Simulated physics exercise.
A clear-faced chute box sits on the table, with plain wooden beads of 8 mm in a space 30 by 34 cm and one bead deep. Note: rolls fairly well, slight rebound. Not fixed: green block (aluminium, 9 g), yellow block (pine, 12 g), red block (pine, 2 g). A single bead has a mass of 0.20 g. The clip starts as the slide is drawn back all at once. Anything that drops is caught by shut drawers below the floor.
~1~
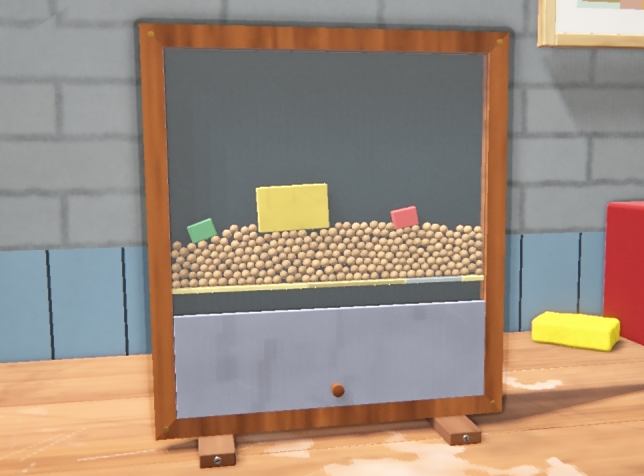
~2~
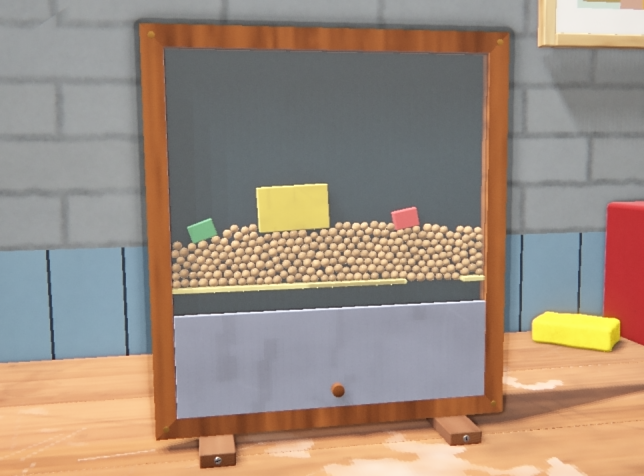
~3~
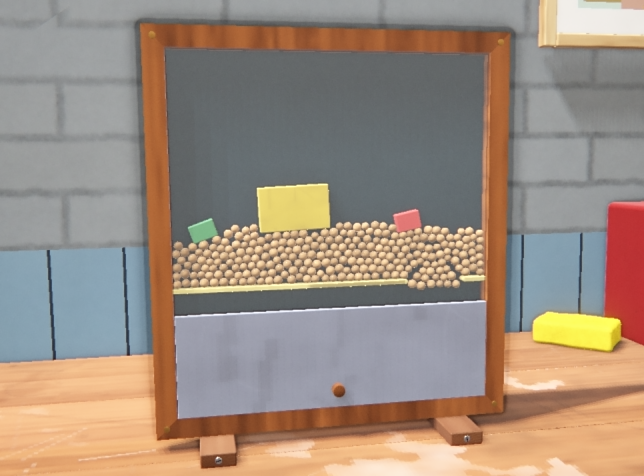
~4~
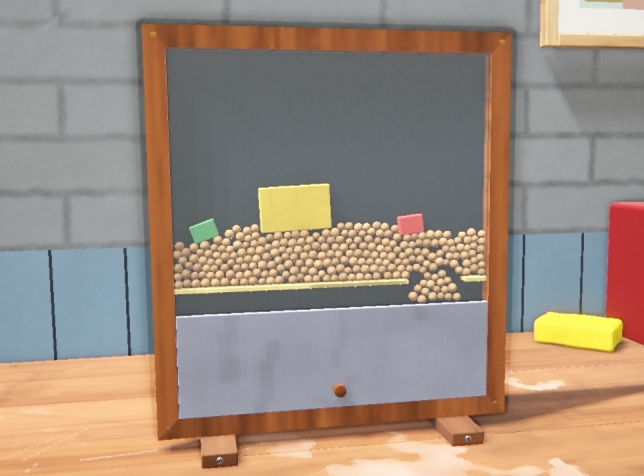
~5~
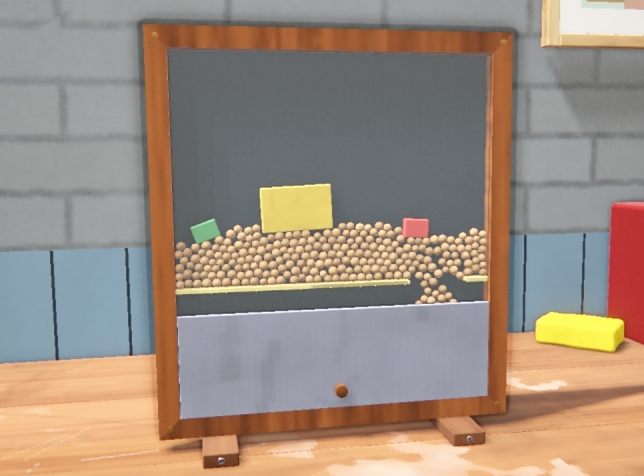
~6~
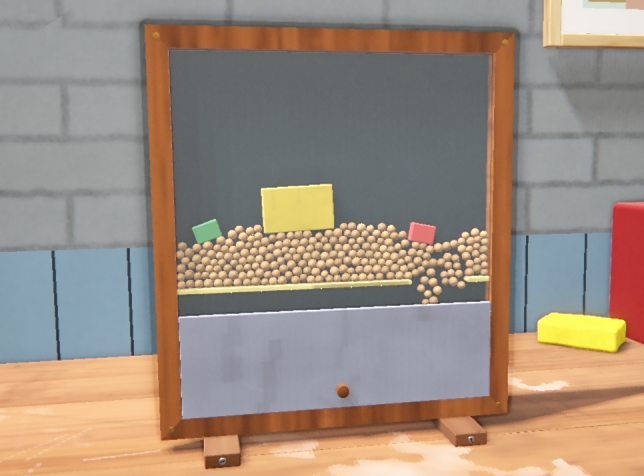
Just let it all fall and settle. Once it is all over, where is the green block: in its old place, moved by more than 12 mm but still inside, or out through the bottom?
In its old place.
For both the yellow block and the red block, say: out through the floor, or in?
Yellow block stays in, red block drops out.
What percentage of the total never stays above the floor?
Around 55 percent.
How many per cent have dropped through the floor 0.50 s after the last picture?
I'd say about 35 per cent.
Then, 0.15 s later than the last picture, 25 % are out; green block moved 0.0 cm tilted 19°; yellow block moved 0.1 cm; red block below the floor.
Then, 0.50 s later than the last picture, 35 % are out; green block moved 0.0 cm tilted 19°; yellow block moved 0.2 cm; red block below the floor.
Then, 1.20 s later than the last picture, 45 % are out; green block moved 0.0 cm tilted 19°; yellow block moved 3.1 cm tilted 17°; red block below the floor.
All still 2.1 s after it, 55 % are out; green block moved 0.0 cm tilted 19°; yellow block moved 7.8 cm tilted 26°; red block below the floor.
